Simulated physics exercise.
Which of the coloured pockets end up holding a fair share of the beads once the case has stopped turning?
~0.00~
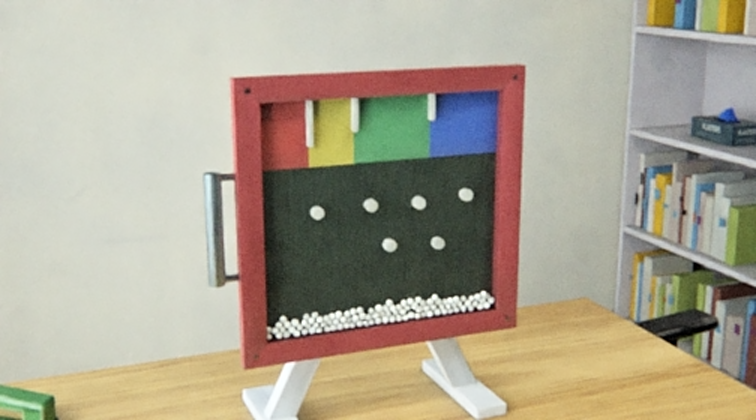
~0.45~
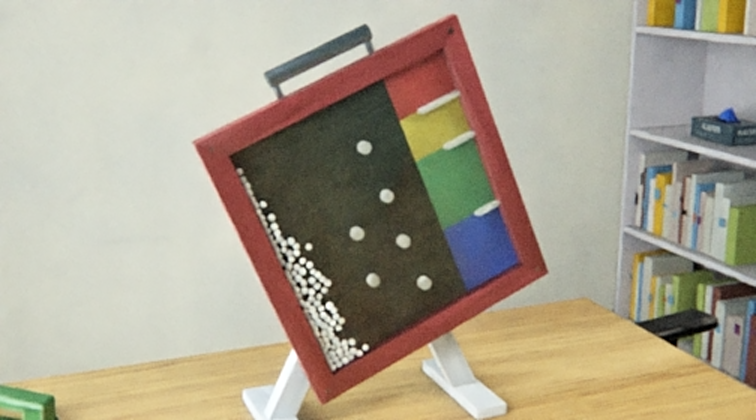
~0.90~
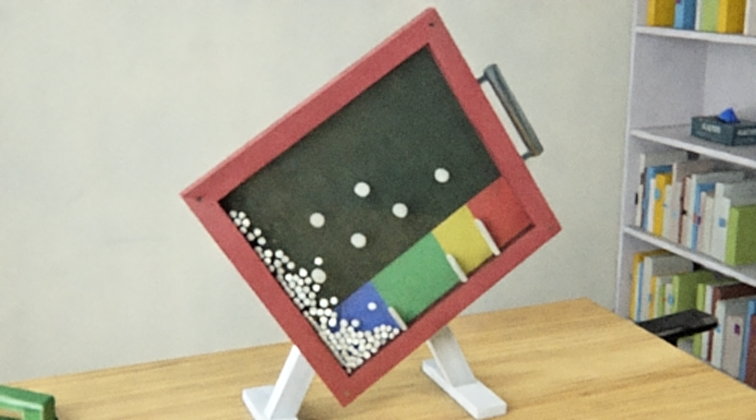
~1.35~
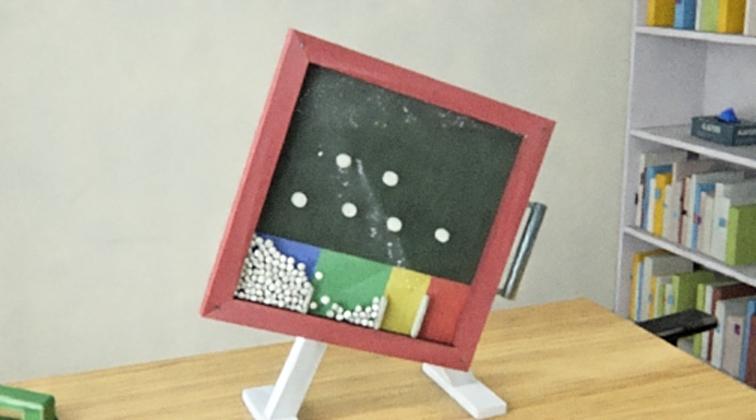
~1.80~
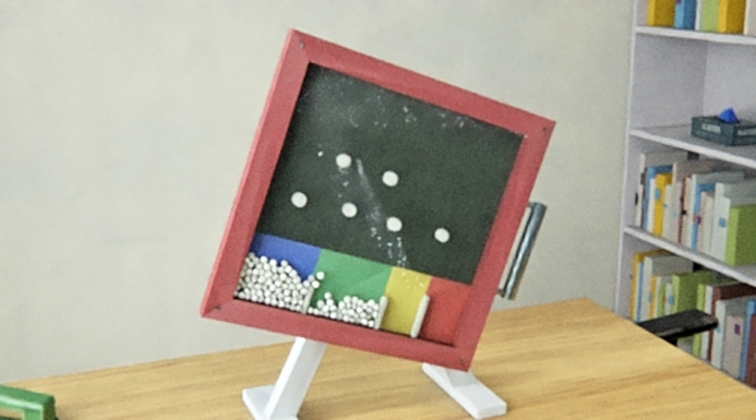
The blue and green pockets each hold a fair share, with more in the blue one, while the yellow and red pockets stay empty.
